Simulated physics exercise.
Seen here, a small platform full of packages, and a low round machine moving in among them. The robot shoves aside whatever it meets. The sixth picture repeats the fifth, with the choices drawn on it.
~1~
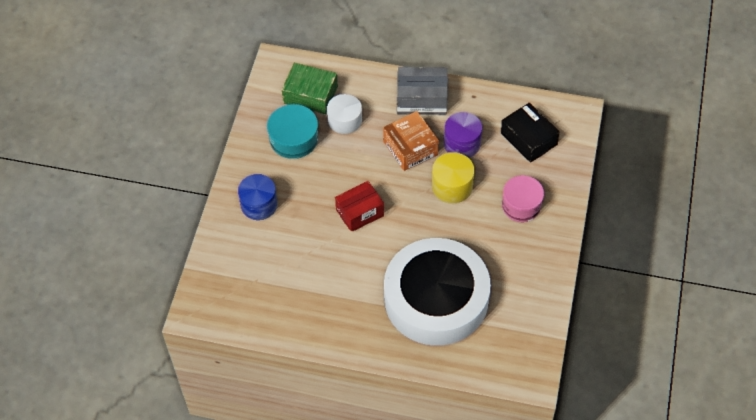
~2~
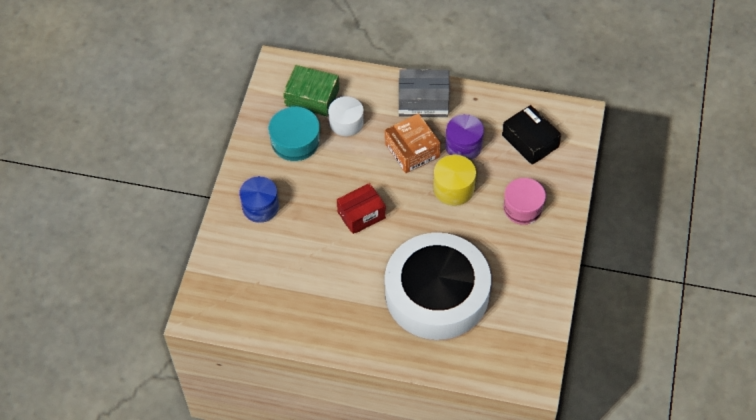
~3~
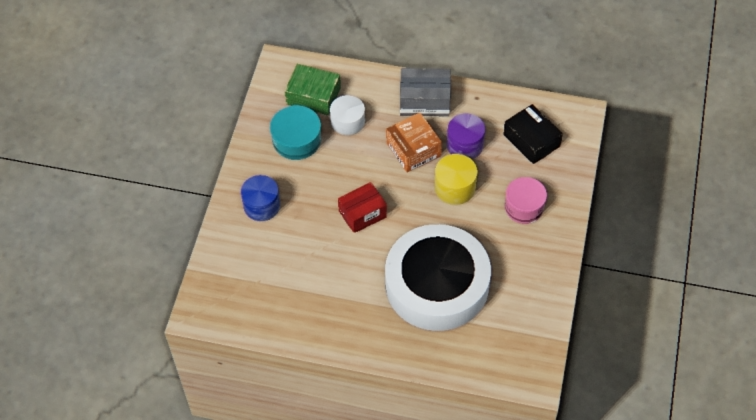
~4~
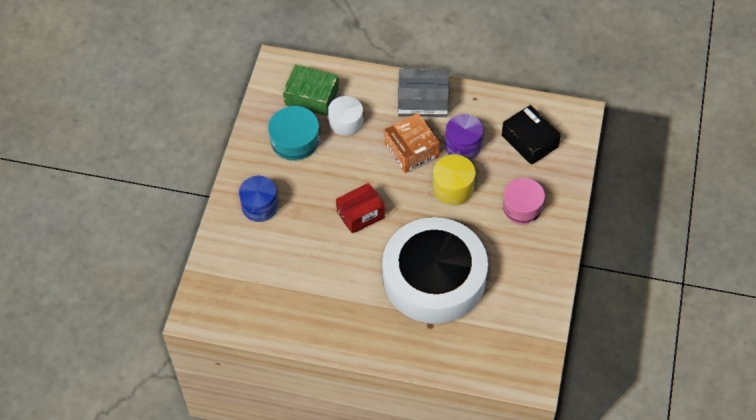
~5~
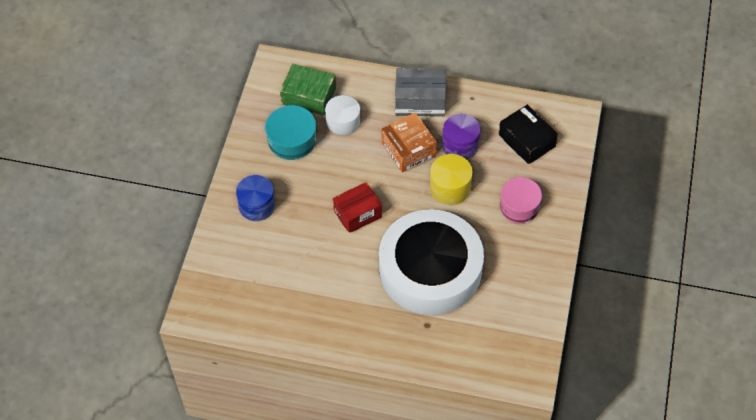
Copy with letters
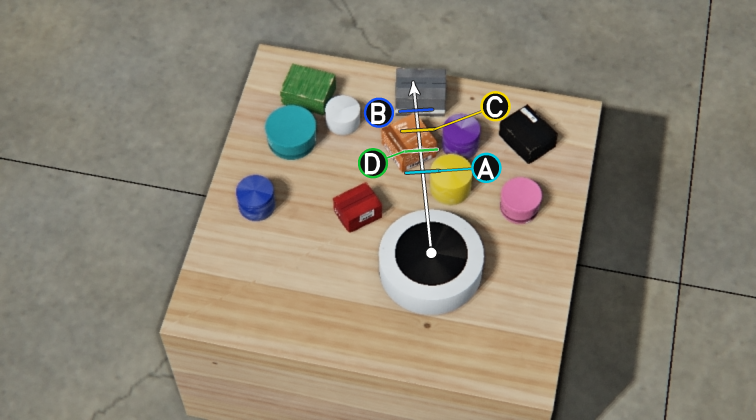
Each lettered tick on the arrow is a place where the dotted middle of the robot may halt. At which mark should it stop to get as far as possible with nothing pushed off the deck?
Up to mark D.
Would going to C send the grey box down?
Yes.
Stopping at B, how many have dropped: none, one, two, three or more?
By then, one.
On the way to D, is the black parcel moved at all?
By then, no.
On the marked copy, A at (423, 172); B at (416, 110); C at (418, 130); D at (421, 150); the arrow from (431, 253) to (413, 82); the white dot at (431, 253).
Taking D. A third of the way, robot (427, 223); yellow canister (454, 169); grey box (420, 92).
Two thirds of the way, robot (423, 185); purple canister (475, 111); orange box (409, 129).
When it is over, robot (421, 160); grey box (424, 72); purple canister (487, 97); nothing has fallen.
As for the rest, A is safe but short; B drops the grey box; C drops the grey box.
